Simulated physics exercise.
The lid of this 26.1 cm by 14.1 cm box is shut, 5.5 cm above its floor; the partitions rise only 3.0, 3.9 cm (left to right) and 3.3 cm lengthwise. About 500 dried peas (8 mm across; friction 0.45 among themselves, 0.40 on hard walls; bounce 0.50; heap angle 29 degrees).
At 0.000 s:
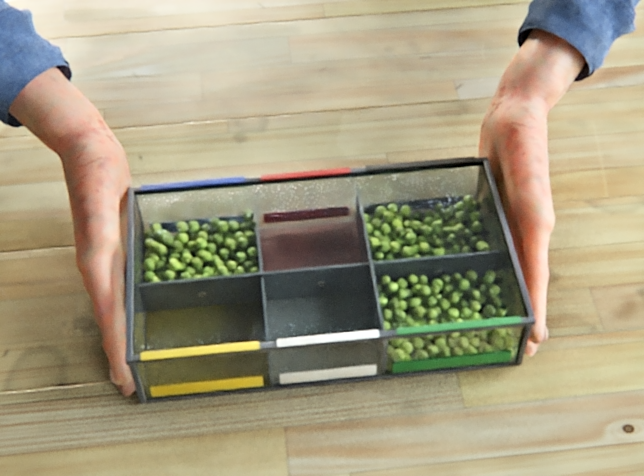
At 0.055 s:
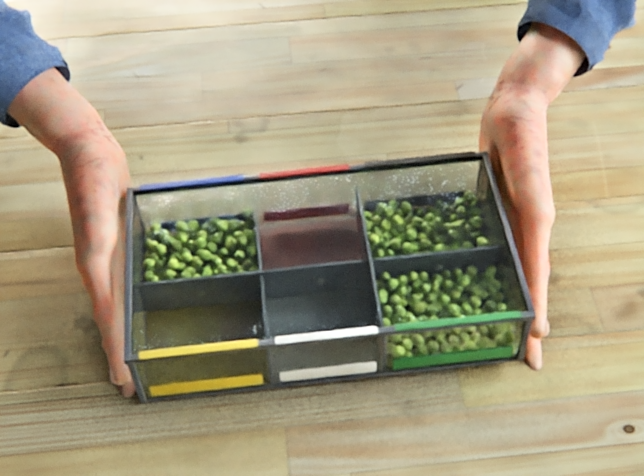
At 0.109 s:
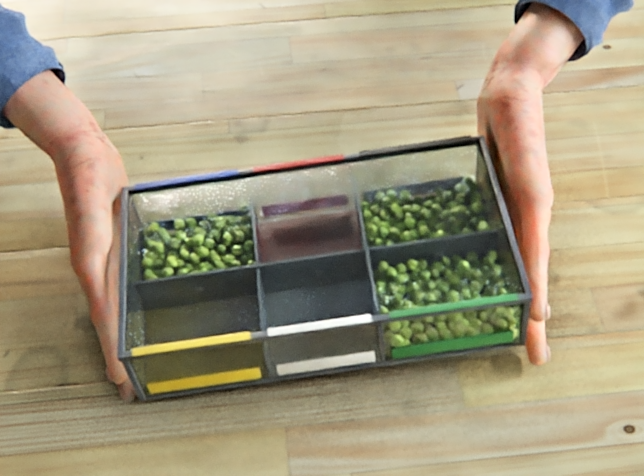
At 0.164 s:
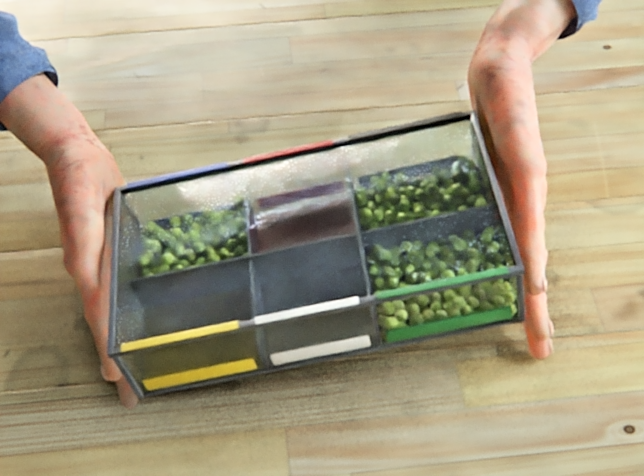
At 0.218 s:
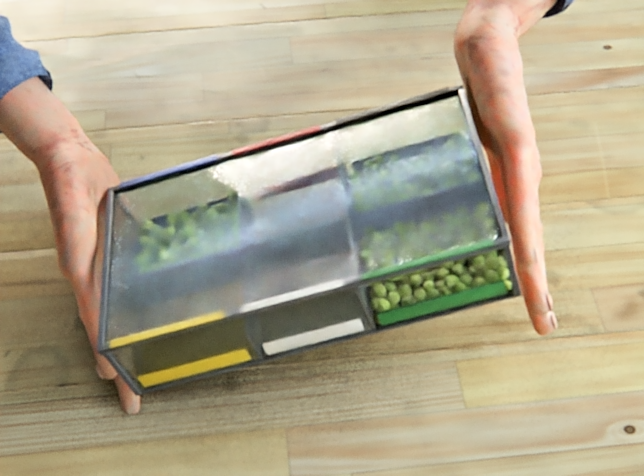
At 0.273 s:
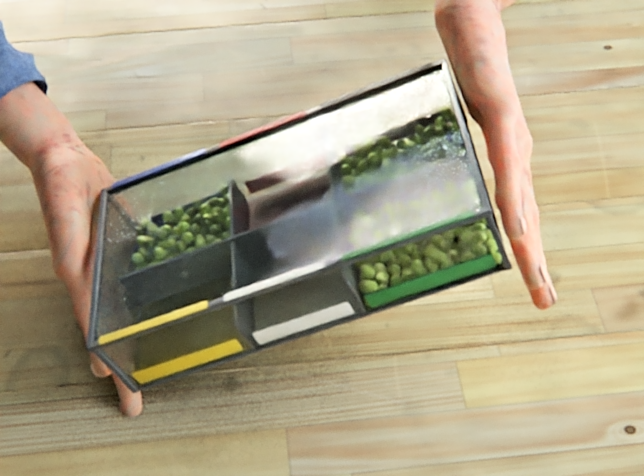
The clip shows two hands holding a clear-lidded, divided box with green peas in three of its six compartments, first nearly level on a wooden surface, then tilting it progressively as the right side rises higher than the left.
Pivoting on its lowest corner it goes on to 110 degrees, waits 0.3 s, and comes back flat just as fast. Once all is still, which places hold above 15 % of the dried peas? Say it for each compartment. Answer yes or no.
Red compartment: No; blue compartment: Yes; green compartment: Yes; yellow compartment: No; white compartment: No; black compartment: Yes.
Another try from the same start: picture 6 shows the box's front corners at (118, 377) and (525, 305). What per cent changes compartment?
In that case some 50 per cent.
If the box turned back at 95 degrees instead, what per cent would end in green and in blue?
Then: Green 20; blue 45.
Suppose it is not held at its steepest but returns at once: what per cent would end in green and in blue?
Then: Green 20; blue 45.
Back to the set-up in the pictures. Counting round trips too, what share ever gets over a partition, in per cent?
About 25 per cent.
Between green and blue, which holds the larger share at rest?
The blue compartment.
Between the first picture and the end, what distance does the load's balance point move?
Some 5.0 cm.
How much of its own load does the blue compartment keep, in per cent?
Some 100 per cent.
After 1.35 s, tilt 110 degrees; blue 45 %, green 25 %, yellow 5 %, black 25 %.
After 2.08 s, tilt 55 degrees; blue 45 %, green 20 %, yellow 5 %, black 25 %.
After 2.83 s, tilt 0 degrees; blue 45 %, green 20 %, yellow 5 %, black 25 %.
In the end, at 3.4 s, red 0 %, blue 45 %, green 20 %, yellow 5 %, white 0 %, black 25 %.
